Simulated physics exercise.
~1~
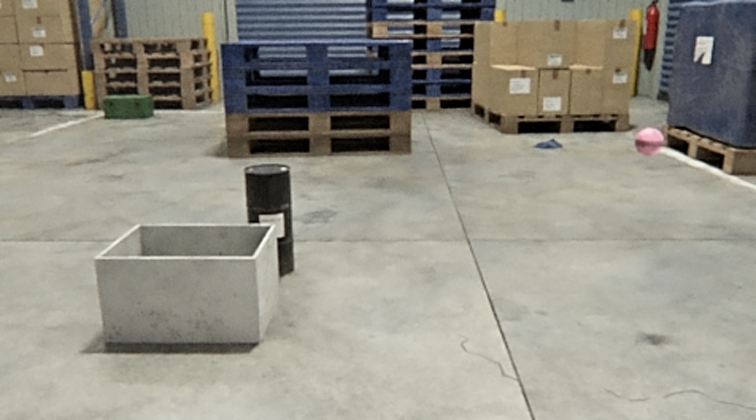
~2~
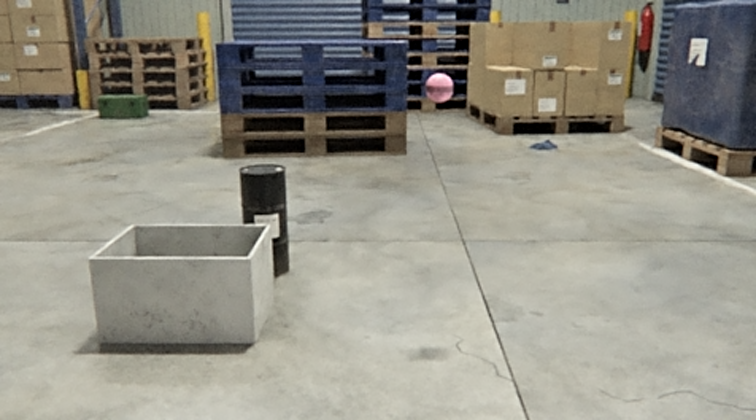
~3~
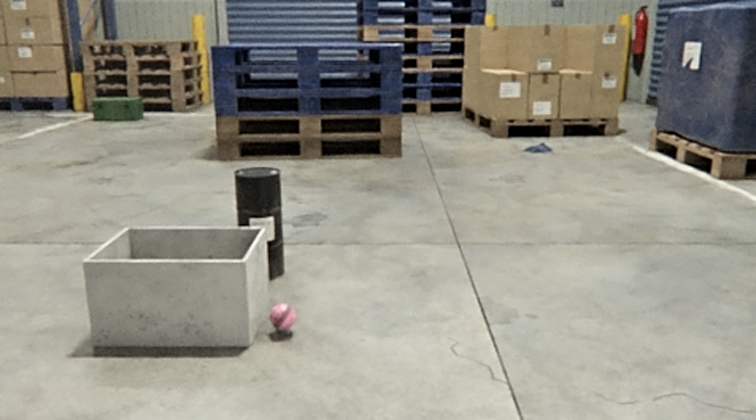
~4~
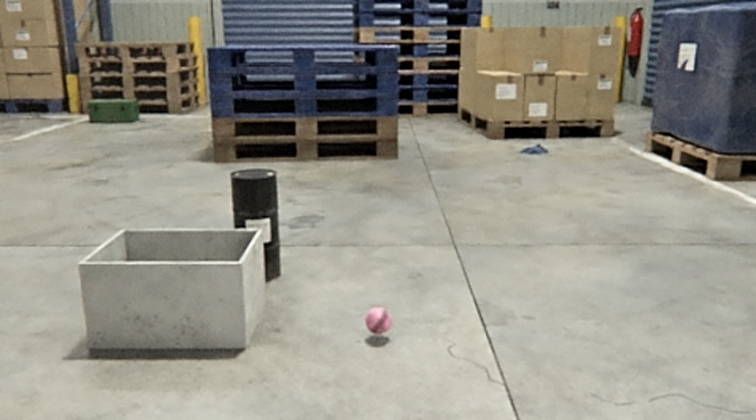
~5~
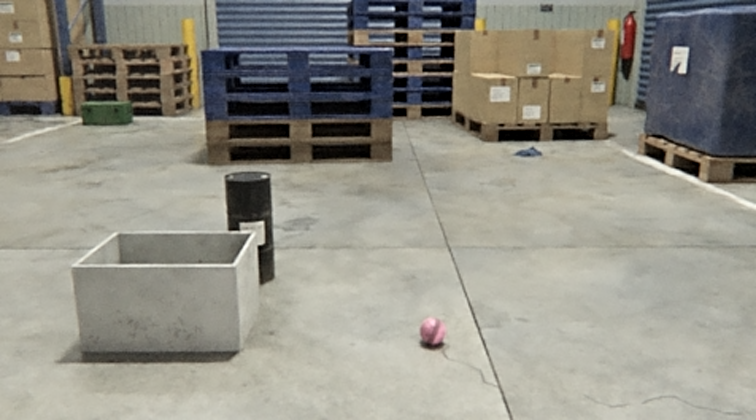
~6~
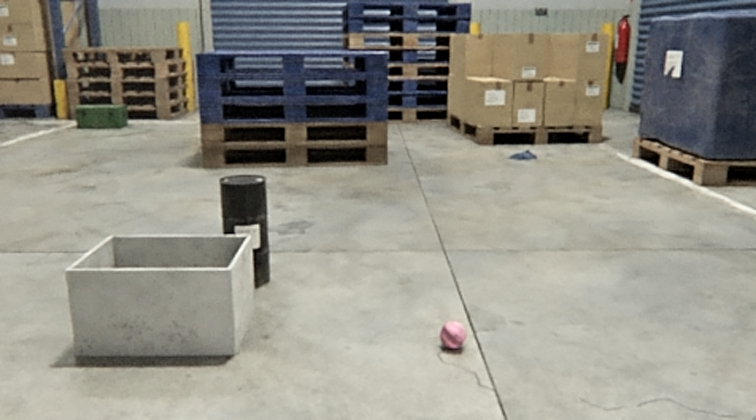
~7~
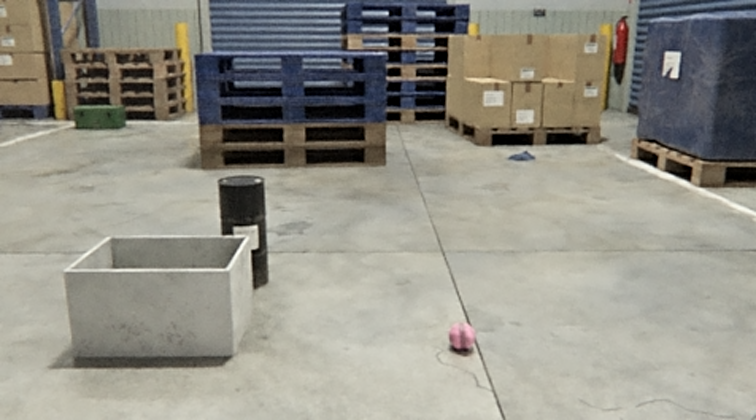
A pink ball flew leftward across the warehouse toward an empty gray box, came down just to the right of it, then travelled away to the right and ended up on the concrete floor, while the black canister behind the box stayed standing.
